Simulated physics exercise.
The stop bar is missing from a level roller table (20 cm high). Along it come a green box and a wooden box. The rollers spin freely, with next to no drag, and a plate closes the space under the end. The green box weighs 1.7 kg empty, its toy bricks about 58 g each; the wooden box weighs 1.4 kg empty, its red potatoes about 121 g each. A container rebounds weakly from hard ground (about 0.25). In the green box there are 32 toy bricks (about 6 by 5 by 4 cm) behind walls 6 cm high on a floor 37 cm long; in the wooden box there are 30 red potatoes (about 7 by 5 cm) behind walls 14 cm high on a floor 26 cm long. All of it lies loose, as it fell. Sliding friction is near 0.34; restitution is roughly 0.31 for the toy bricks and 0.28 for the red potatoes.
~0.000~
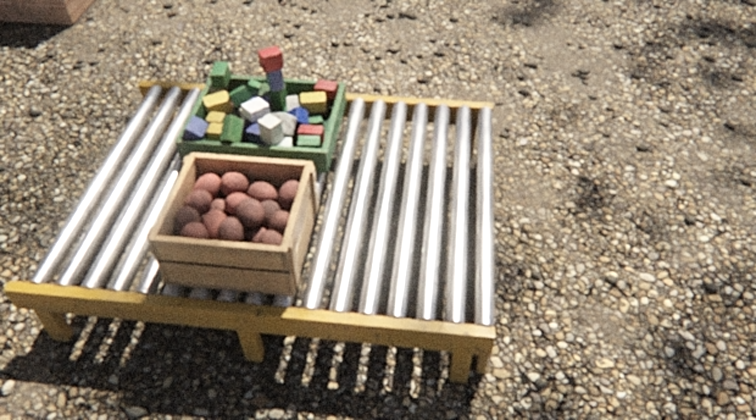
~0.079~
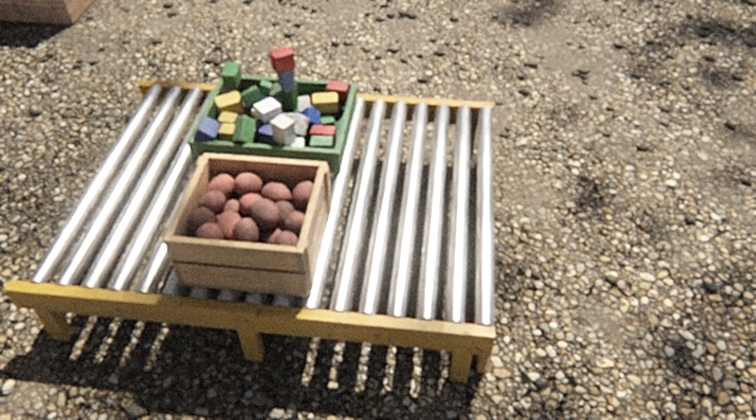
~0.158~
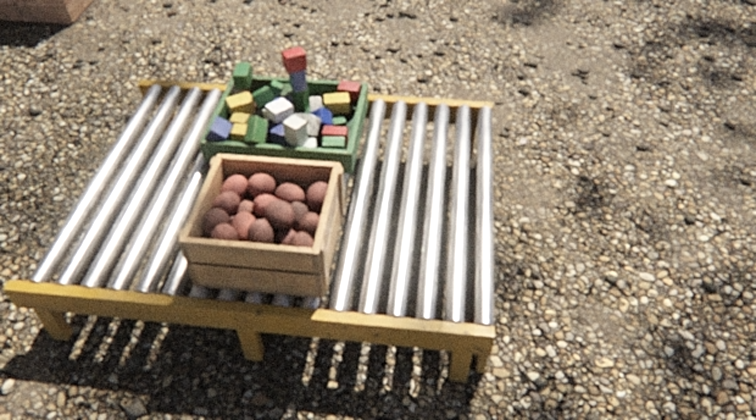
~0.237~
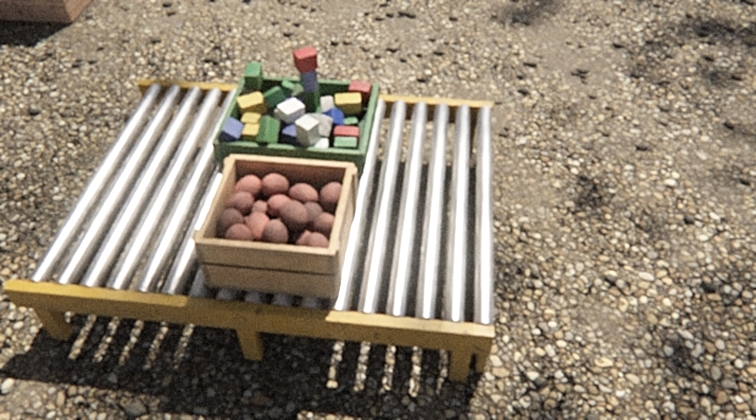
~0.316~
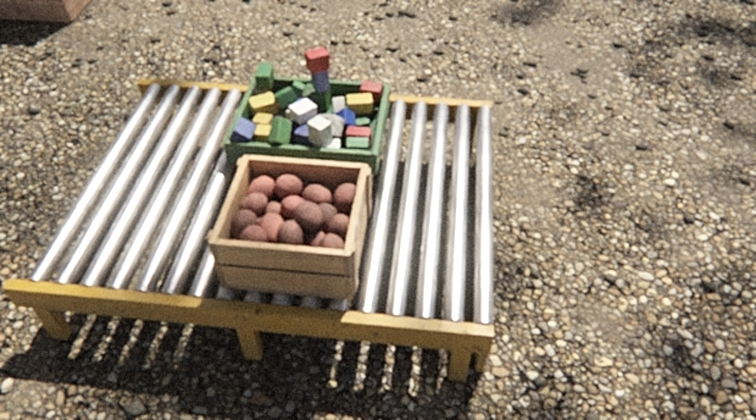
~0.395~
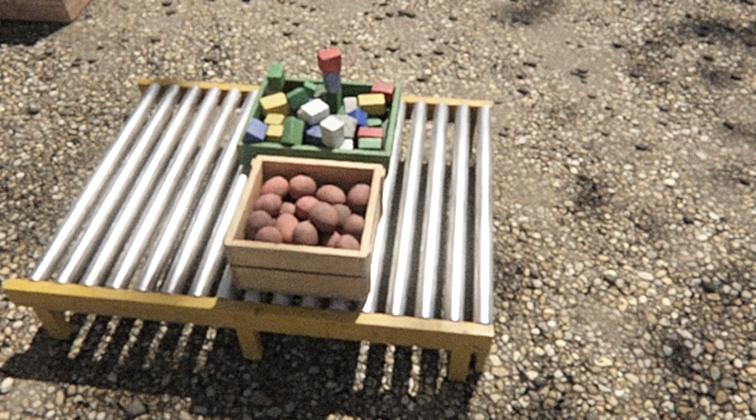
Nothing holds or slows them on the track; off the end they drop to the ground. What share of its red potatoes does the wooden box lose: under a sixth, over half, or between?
Upwards of half of the red potatoes leave the wooden box.
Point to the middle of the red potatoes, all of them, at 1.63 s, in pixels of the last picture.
At about (541, 265).
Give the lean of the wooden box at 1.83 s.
About 55°.
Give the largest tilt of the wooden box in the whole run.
About 90°.
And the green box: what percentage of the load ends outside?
About: Green box 20 per cent.
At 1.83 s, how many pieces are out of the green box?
About: Green box 5.
After 0.95 s, the leading end passes the last roller.
After 1.63 s, the green box is level with 0 of 32 out and the wooden box leans 28° with 0 of 30 out.
After 1.83 s, the green box leans 37° with 5 of 32 out and the wooden box leans 57° with 0 of 30 out.
After 2.18 s, the green box leans 33° with 6 of 32 out and the wooden box leans 78° with 5 of 30 out.
Final count (at 2.86 s), the green box leans 33° with 7 of 32 out and the wooden box has gone over with 18 of 30 out. Asked share, 18 of 30, 60 per cent.
